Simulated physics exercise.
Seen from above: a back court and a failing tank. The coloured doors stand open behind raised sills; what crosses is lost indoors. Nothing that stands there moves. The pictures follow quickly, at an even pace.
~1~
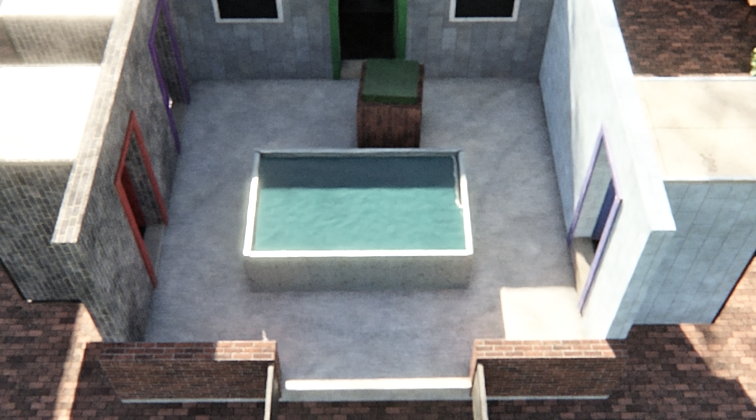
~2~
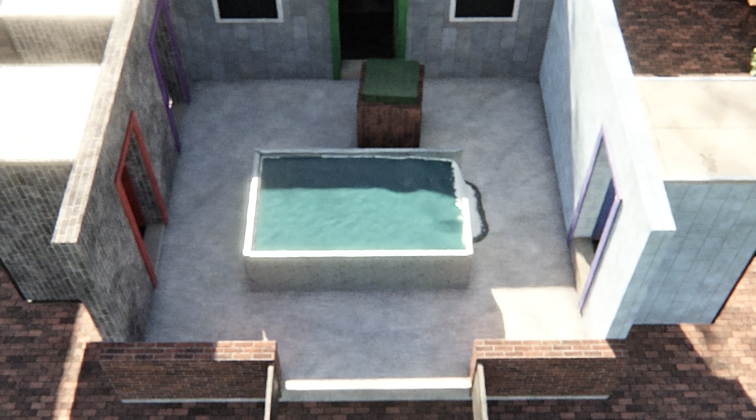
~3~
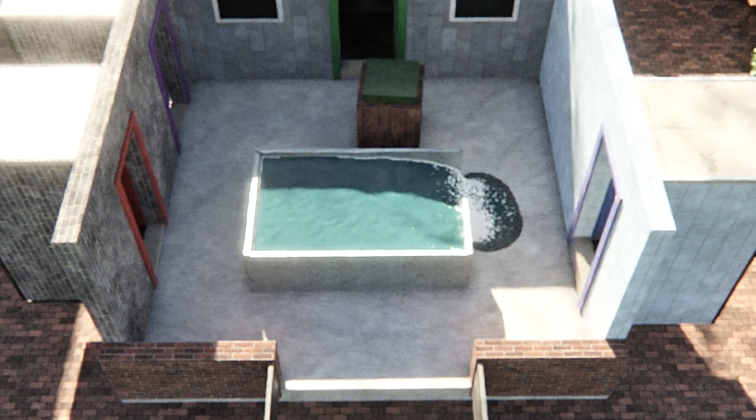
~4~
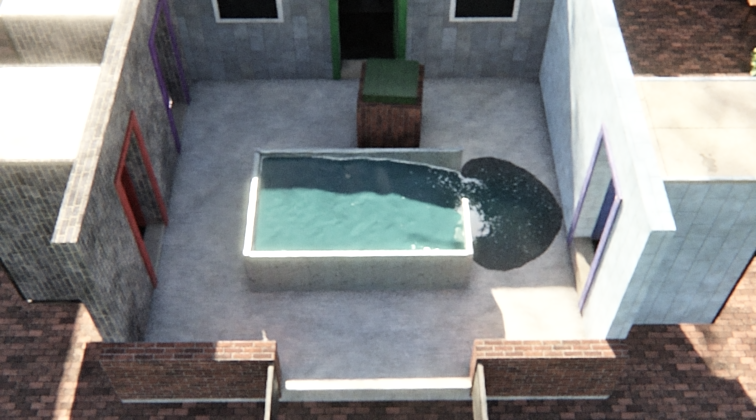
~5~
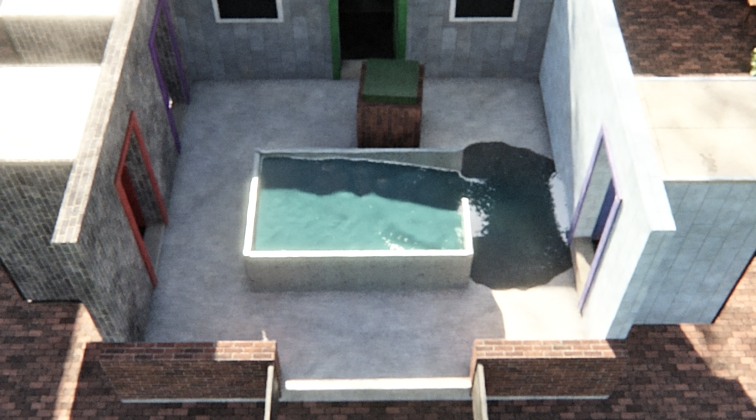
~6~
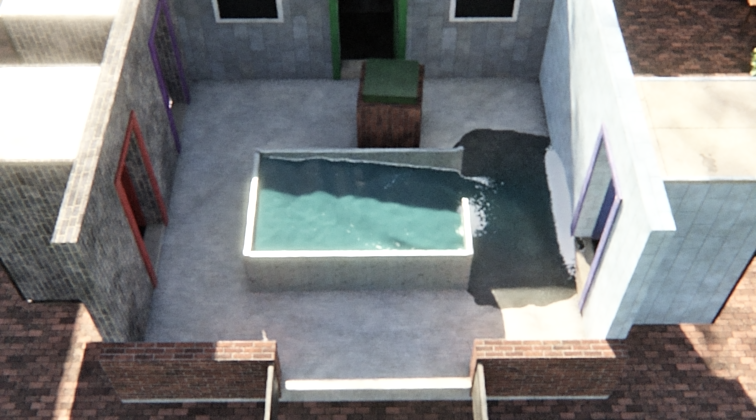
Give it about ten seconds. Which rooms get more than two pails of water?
The red door lets in a lot; the purple door lets in a lot; the green door admits no more than that; the blue door admits no more than that.
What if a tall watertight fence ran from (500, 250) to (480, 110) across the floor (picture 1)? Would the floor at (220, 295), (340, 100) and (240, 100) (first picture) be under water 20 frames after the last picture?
In turn: Clear, covered, awash.
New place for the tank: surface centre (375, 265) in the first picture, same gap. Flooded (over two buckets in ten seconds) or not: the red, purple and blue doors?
Then: The red door keeps below it, the purple door floods, the blue door passes that mark.
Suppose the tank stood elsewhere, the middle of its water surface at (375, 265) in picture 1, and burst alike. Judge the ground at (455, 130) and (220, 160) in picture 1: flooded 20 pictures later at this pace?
In that order: Covered, free of water.
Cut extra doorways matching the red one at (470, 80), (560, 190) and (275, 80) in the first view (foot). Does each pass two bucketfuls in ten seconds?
In that order: Is over, passes that mark, stays under.
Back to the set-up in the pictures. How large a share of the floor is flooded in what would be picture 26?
I make it 65 per cent.
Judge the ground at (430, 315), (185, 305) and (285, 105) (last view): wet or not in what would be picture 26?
One after the other: Awash, no water, covered.
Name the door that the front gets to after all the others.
Last comes the red door.
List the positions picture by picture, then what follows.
The water tank at (359, 203) is whole and still, in the first picture.
The front is at (475, 238), out from the gap at (458, 199), in the second picture.
Water pours out at (457, 201) and has run to (510, 238), in the third picture.
Water pours out at (457, 202) and has run to (555, 220), in the fourth picture.
The front is at (571, 259), out from the gap at (457, 202), in the fifth picture.
The front is at (550, 143), out from the gap at (457, 201), in the sixth picture.
A moment on, water covers 20 % of the floor; the red door not reached, the purple door not reached, the green door not reached, the blue door wet at the sill, nothing in.
Next, water covers 30 % of the floor; the red door not reached, the purple door not reached, the green door wet at the sill, nothing in, the blue door under two buckets in.
Then, water covers 65 % of the floor; the red door not reached, the purple door not reached, the green door wet at the sill, nothing in, the blue door under two buckets in.
Later, water covers 95 % of the floor; the red door wet at the sill, nothing in, the purple door far over two buckets in, the green door wet at the sill, nothing in, the blue door under two buckets in.
In the end, water covers 100 % of the floor; the red door over two buckets in, the purple door far over two buckets in, the green door wet at the sill, nothing in, the blue door under two buckets in.
